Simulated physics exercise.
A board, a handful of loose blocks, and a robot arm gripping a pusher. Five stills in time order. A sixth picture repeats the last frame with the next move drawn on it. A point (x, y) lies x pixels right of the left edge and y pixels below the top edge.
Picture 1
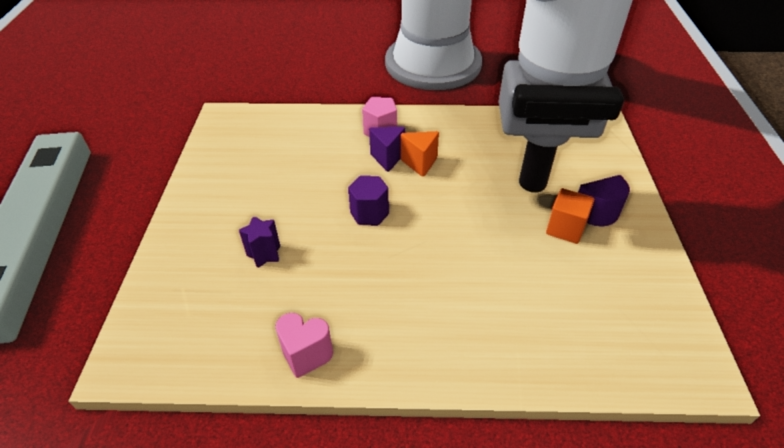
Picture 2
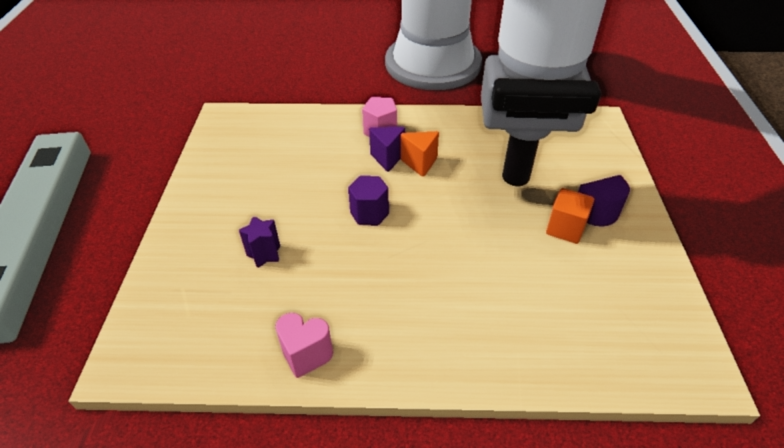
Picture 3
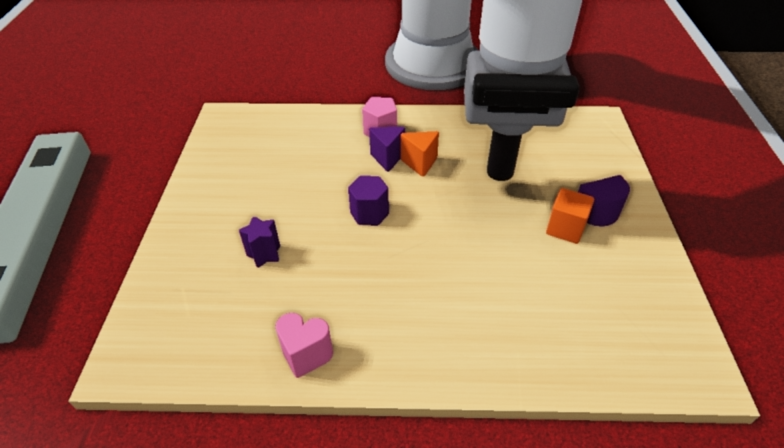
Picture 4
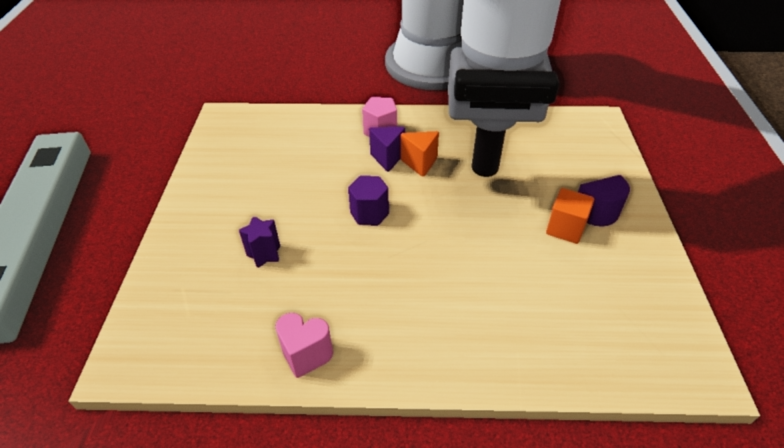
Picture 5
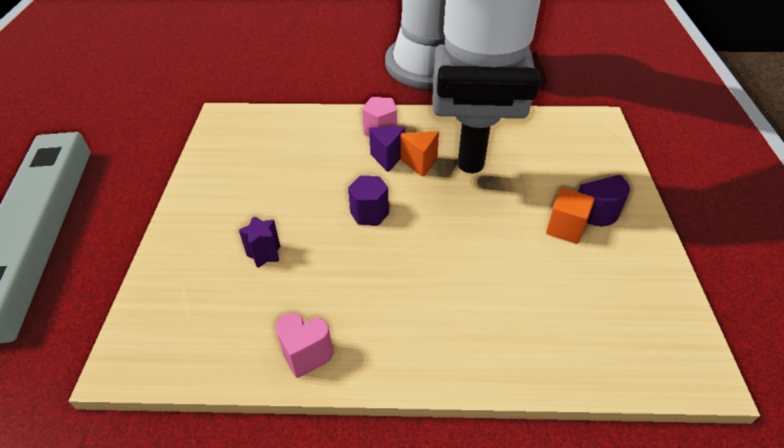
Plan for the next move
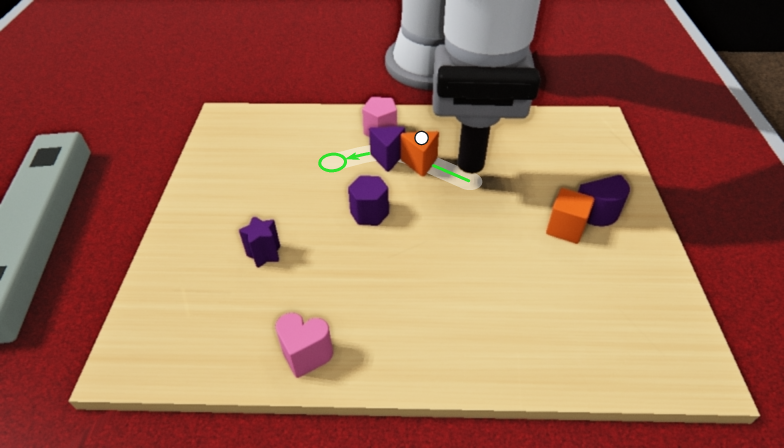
At first, a robot arm holds a black pusher over the right side of a wooden board, near an orange block and a purple one. The pusher then glides left and slightly back in small steps, nearing the orange triangle, while all the pink, purple and orange blocks stay still.
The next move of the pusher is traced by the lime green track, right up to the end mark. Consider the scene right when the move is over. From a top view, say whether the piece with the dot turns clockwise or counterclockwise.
Looking down, my answer is that the piece with the dot rotates clockwise.
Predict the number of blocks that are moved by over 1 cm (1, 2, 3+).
I'm going with two.
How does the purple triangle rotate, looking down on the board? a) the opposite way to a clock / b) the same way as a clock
a (the opposite way to a clock)
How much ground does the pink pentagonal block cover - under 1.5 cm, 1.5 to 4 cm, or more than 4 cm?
Answer: Less than 1.5 cm.
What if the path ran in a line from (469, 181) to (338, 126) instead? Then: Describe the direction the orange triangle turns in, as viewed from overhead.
It turns counter-clockwise.
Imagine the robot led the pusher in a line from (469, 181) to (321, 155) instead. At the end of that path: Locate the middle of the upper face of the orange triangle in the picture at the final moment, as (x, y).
Around pixel (385, 124).
The line goes from (469, 181) by way of (425, 162) and (380, 152) to (333, 162); the dot is on the orange triangle.
What follows on the original path. One third of the way, pusher (426, 147); purple triangle (373, 129), turned 40° anticlockwise; orange triangle (403, 130).
Two thirds of the way, pusher (379, 138); pink pentagonal block (376, 104), turned 25° clockwise; purple triangle (337, 129), turned 65° anticlockwise; orange triangle (356, 120).
At the end, pusher (331, 148); pink pentagonal block (376, 104), turned 25° clockwise; purple triangle (298, 131), turned 45° anticlockwise; orange triangle (321, 122), turned 25° clockwise.
